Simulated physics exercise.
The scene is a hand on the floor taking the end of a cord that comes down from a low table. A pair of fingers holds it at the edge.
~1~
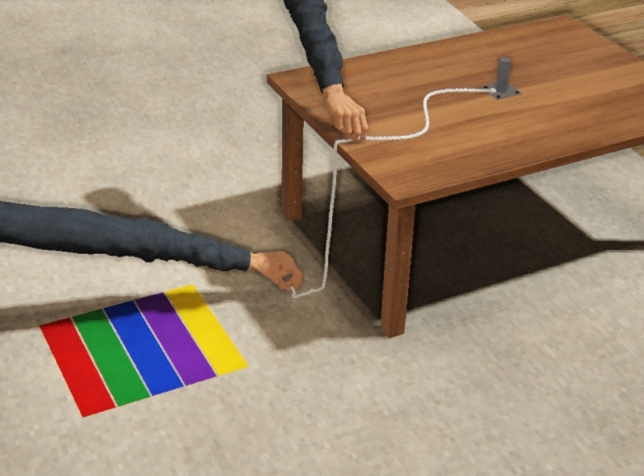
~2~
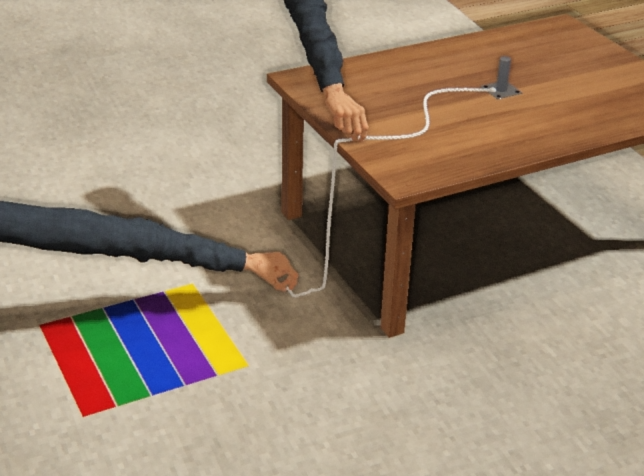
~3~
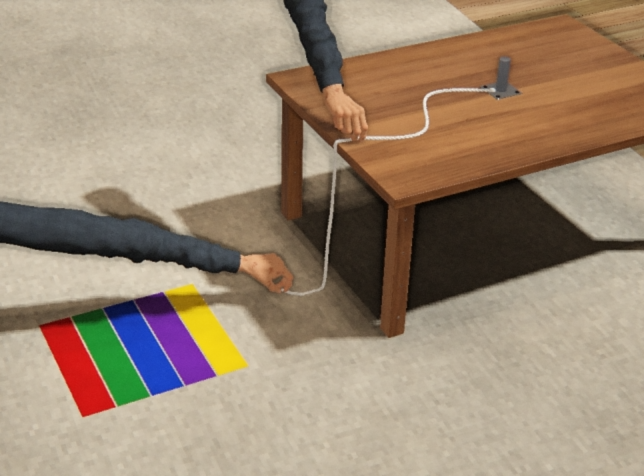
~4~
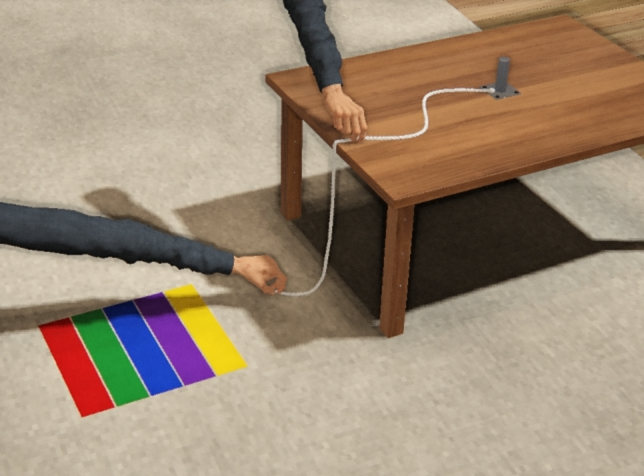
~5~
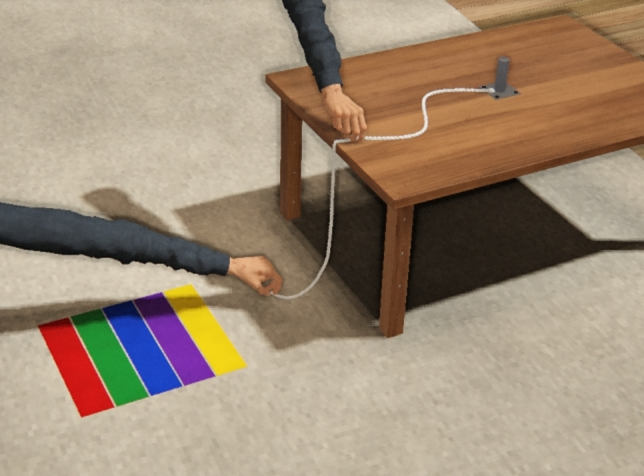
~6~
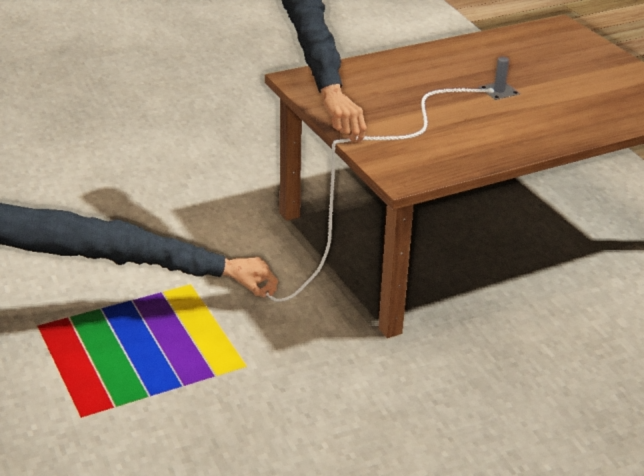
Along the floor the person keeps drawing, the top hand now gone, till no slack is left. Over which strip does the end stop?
Over the blue strip.
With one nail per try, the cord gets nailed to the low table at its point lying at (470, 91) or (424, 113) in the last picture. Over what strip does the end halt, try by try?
It ends on blue the first time and on purple the second time.
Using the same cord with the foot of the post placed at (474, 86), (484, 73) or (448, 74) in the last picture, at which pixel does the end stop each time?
In pixels, the answers are (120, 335), (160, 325) and (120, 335).
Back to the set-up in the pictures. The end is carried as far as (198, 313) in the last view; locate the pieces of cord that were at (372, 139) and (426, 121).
You'll see them at (335, 148) and then at (391, 120).
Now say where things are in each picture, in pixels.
End (292, 287); yellow (224, 355); purple (191, 365); blue (159, 375); green (125, 385); red (91, 395), in the first picture.
End (287, 288); cord through (461, 90) (425, 110) (401, 137) (336, 151) (330, 215) (326, 273), in the second picture.
End (282, 290), in the third picture.
End (276, 291); cord through (460, 90) (424, 110) (400, 138) (335, 152) (332, 214) (324, 274), in the fourth picture.
End (271, 292), in the fifth picture.
End (267, 294); cord through (459, 91) (423, 110) (399, 138) (334, 152) (331, 214) (316, 274), in the sixth picture.
A little later, end near (198, 313); over yellow.
Next, end near (161, 324); over purple.
When it is tight, end near (138, 330); over blue. The end stops over the blue strip.
